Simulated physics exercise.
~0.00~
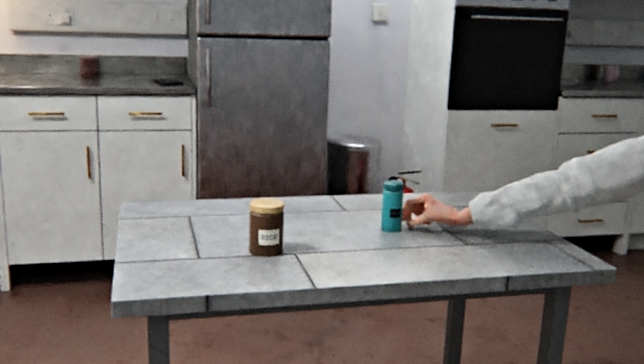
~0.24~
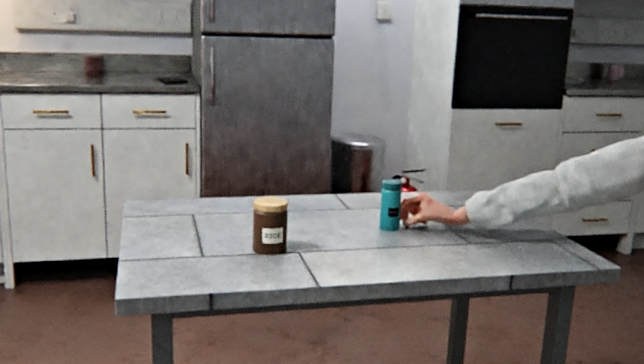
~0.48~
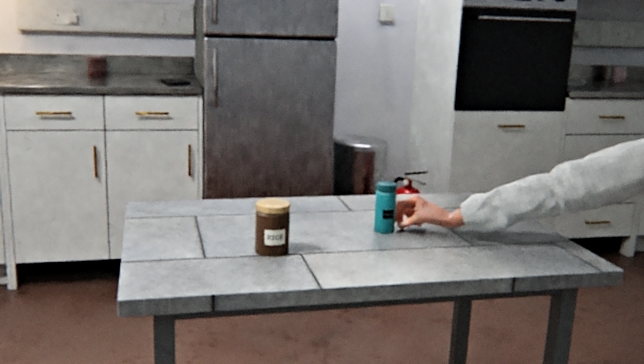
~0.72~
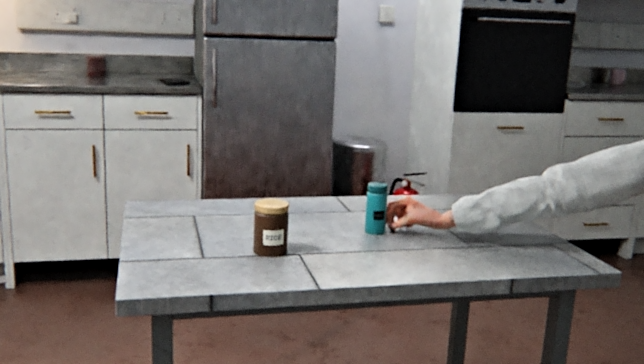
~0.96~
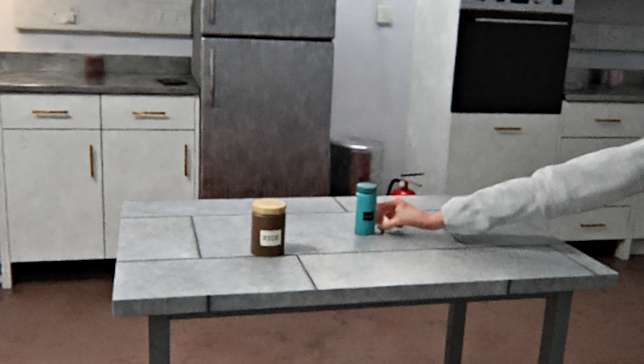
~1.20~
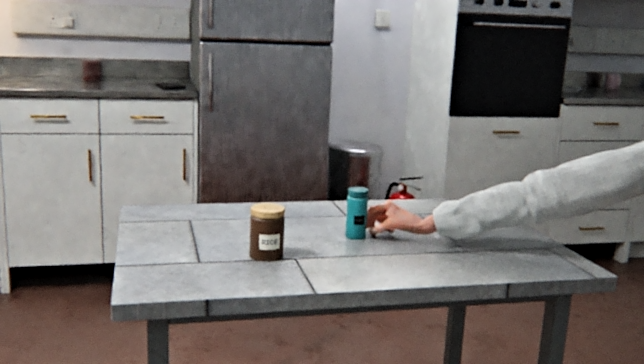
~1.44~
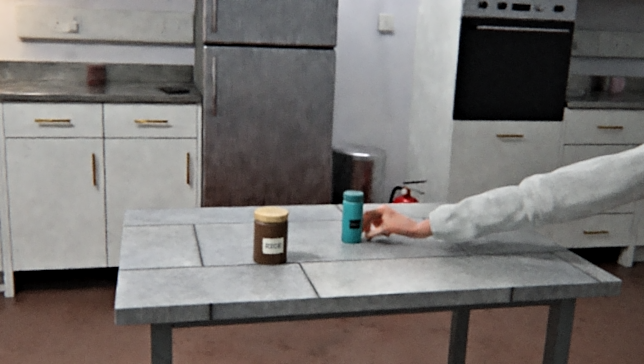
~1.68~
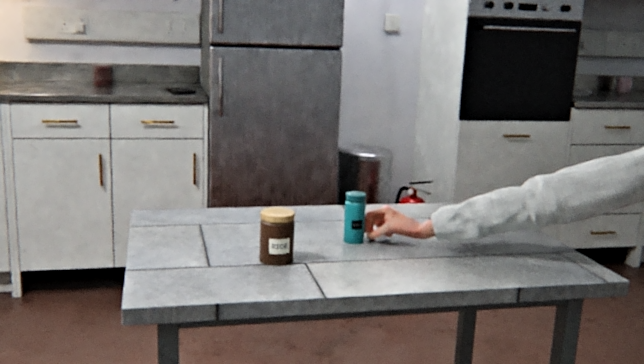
Turquoise shaker sliding left across a grey table towards a brown jar, pushed by fingertips, then stopping upright beside the hand.
